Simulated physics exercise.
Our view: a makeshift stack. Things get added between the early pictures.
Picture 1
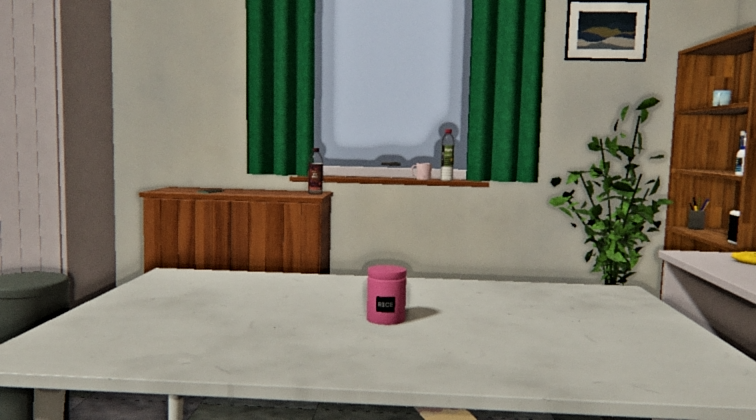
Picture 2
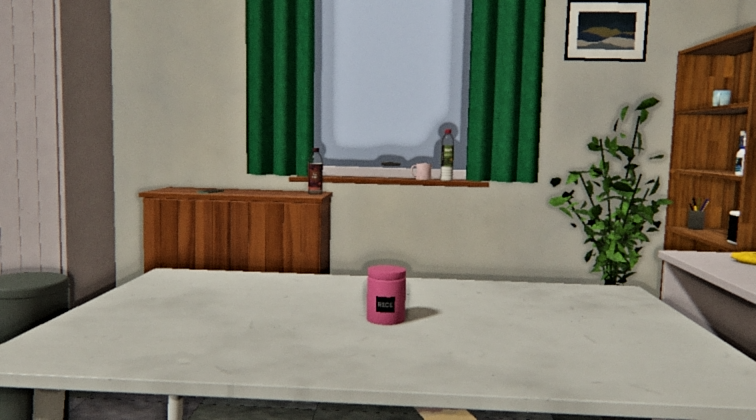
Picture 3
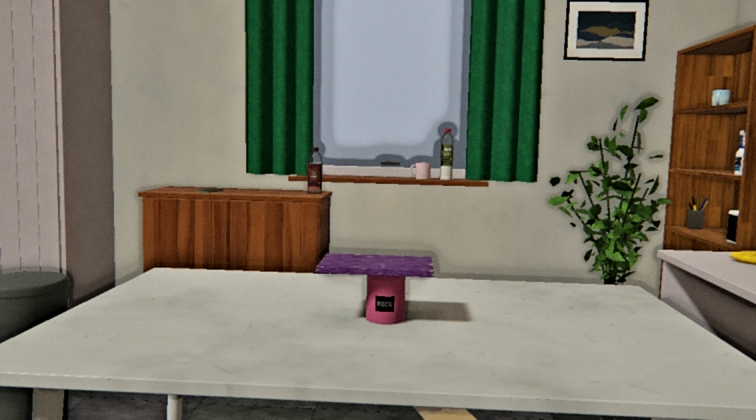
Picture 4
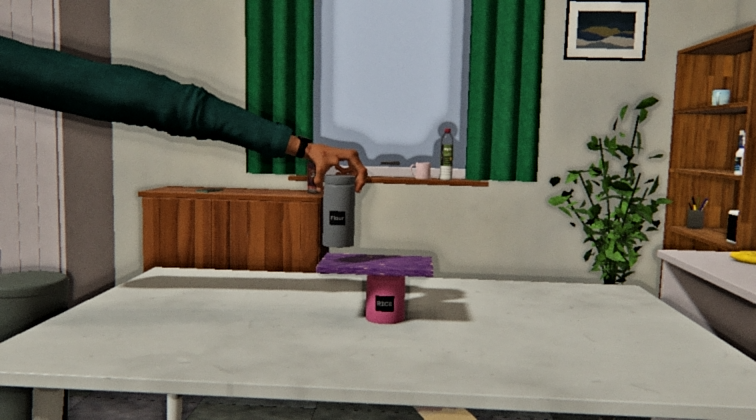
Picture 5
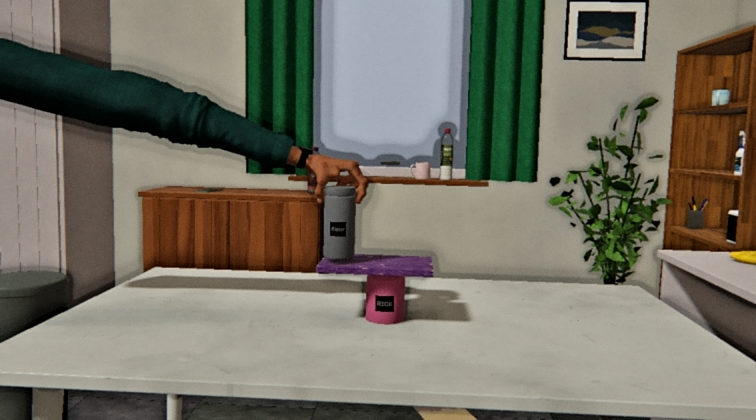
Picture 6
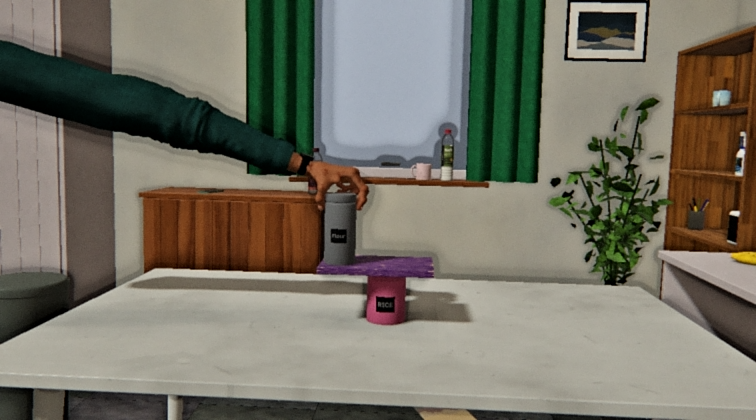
A purple board appears on the pink jar, then a hand lowers a grey jar onto its left side.
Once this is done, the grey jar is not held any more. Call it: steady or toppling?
Toppling.
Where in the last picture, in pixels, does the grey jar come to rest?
The object finishes somewhere near (294, 306).
Then, 0.30 s on from there, grey jar now fallen; purple board turned 40° from how it was put.
Then, 0.40 s on from there, purple board turned 72° from how it was put.
Then, 0.70 s on from there, purple board on its side.
Then, 1.10 s on from there, purple board now fallen.
In the end, fallen, purple board and grey jar; pink jar unmoved. At the end, from the last picture's camera, grey jar near (294, 306). The stack comes apart.
